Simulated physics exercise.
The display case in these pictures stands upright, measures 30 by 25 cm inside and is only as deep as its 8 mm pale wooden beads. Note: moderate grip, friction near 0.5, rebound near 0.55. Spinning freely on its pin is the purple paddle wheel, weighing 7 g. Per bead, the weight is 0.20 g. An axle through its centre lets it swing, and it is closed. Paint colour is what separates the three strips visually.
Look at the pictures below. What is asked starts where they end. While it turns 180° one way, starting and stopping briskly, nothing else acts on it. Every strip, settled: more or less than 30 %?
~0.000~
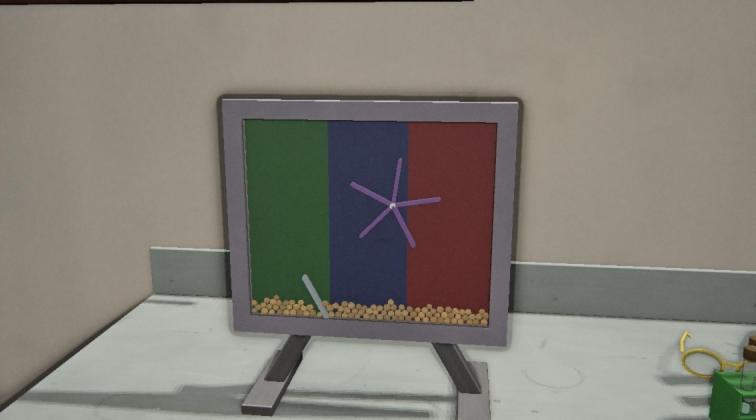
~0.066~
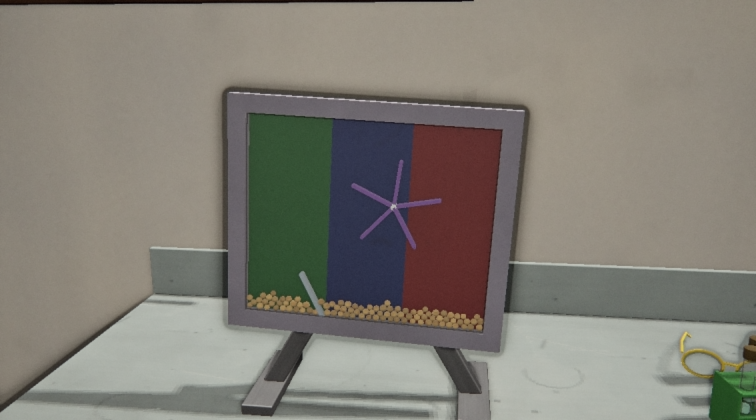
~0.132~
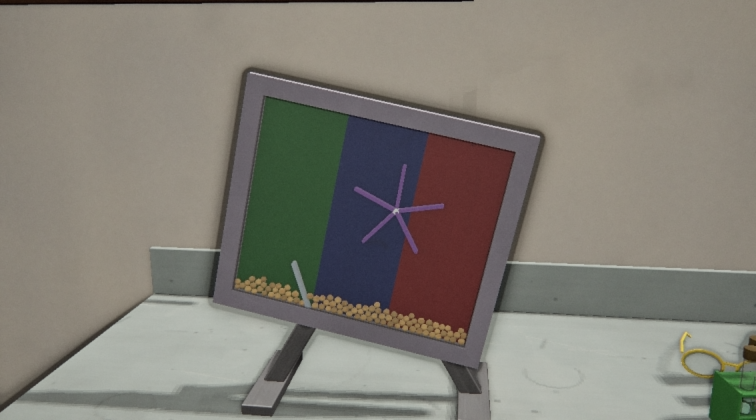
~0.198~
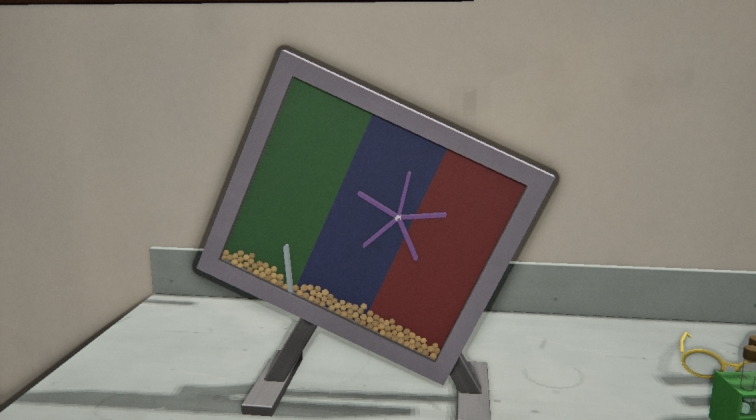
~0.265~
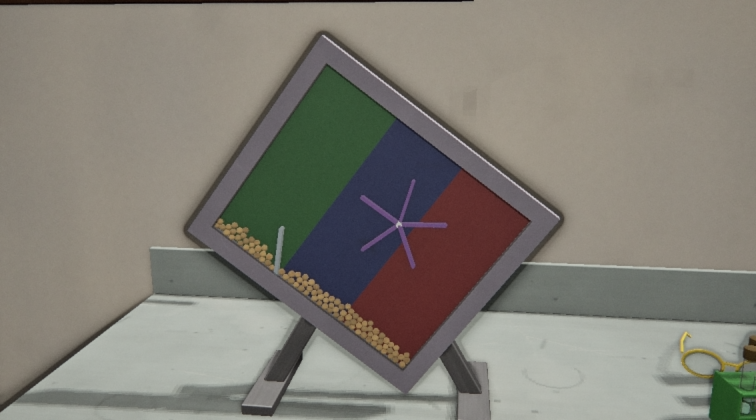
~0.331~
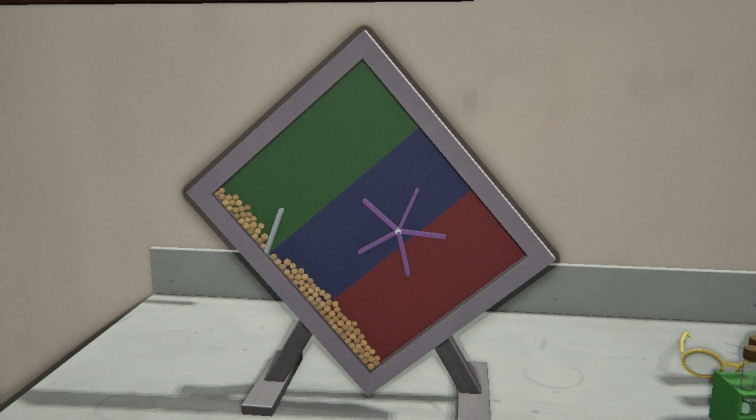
Red strip more; blue strip less; green strip less.
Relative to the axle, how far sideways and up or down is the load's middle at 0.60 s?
Offset approx. 10 cm left, 4 cm below.
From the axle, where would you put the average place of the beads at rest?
Left: About 4 cm; below: About 11 cm.
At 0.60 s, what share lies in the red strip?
Around 65 percent of the load.
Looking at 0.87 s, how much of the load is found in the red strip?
70 %.
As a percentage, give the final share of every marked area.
In per cent: Red strip gets 60, blue strip gets 20, green strip gets 20.
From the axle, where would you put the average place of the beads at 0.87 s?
Some 5 cm left and 5 cm below.
By 0.60 s, it stands 100° clockwise; the beads' middle is 10 cm left of and 4 cm below the centre; red 65 %, blue 5 %, green 30 %.
By 0.87 s, it stands 150° clockwise; the beads' middle is 5 cm left of and 5 cm below the centre; red 70 %, green 30 %.
By 1.10 s, it stands 180° clockwise; the beads' middle is 4 cm left of and 10 cm below the centre; red 65 %, blue 10 %, green 25 %.
All still by 2.7 s, it stands 180° clockwise; red 60 %, blue 20 %, green 20 %.
